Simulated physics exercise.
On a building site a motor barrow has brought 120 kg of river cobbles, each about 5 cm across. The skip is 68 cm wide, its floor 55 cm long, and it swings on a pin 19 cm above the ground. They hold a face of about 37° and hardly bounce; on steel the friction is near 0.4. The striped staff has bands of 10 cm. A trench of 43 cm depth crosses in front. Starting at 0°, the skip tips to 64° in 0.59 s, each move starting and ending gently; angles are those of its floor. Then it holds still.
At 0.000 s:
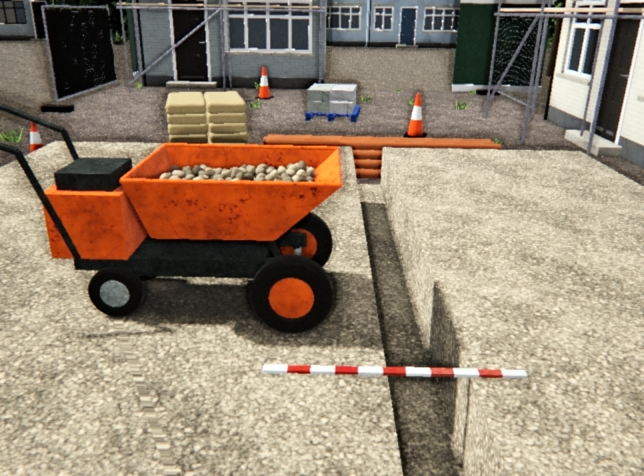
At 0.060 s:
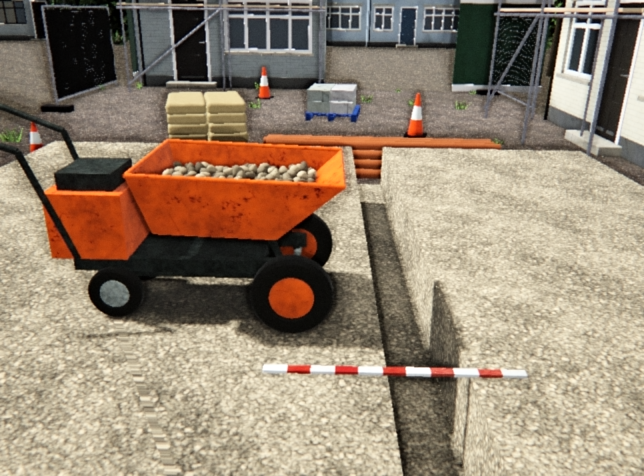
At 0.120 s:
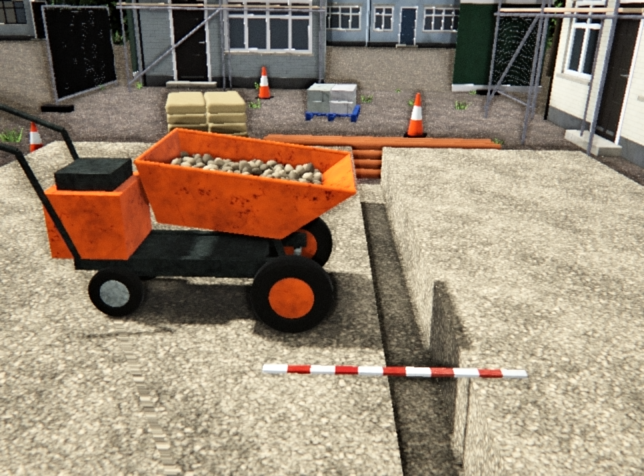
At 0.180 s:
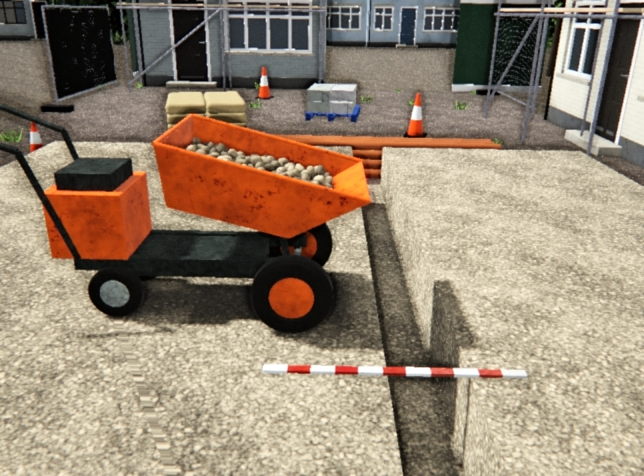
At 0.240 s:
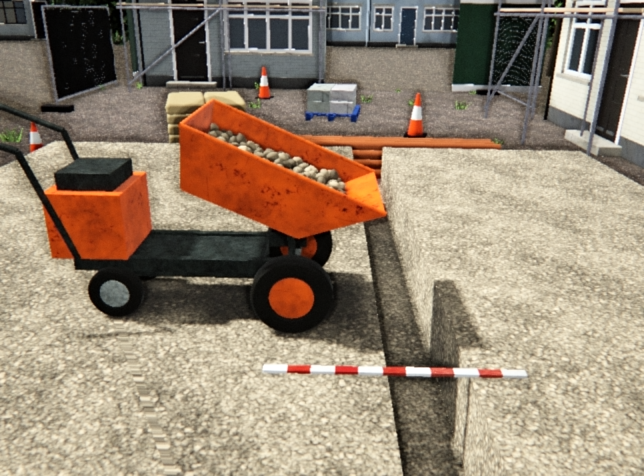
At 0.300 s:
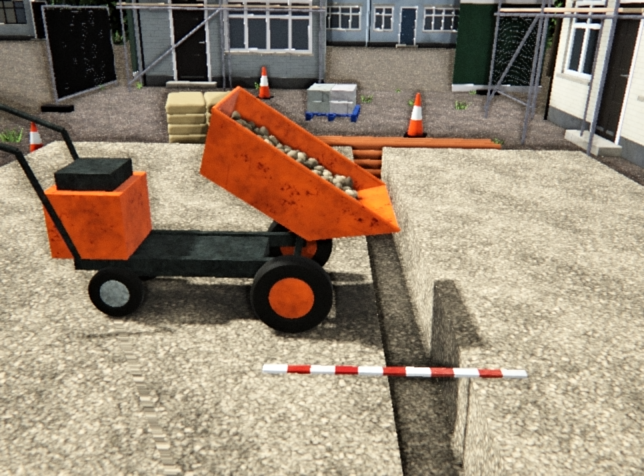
Orange skip of a motor barrow loaded with rounded stones tilting steadily forward to the right beside a narrow trench, its rear rising.
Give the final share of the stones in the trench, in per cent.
About 32 per cent.
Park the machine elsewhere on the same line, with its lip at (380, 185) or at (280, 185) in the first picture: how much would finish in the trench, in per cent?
About 5 and 90 per cent.
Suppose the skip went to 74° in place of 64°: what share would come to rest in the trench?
In that case some 40 per cent.
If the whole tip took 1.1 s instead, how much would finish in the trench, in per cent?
It would be near 50 per cent.
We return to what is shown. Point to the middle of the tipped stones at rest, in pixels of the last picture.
Near (479, 300).
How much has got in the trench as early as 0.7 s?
About 10 per cent by then.
After 0.4 s the floor is at 54°; 100 % in the skip; the foremost stones are at (388, 236).
After 0.7 s the floor is at 64°; 84 % in the skip, 11 % in the trench, 5 % past the trench; the foremost stones are at (462, 284).
After 1.0 s the floor is at 64°; 19 % in the skip, 16 % in the trench, 65 % past the trench; the foremost stones are at (597, 306).
After 3.0 s the floor is at 64°; 0 % in the skip, 32 % in the trench, 68 % past the trench; the foremost stones are past the picture's edge.
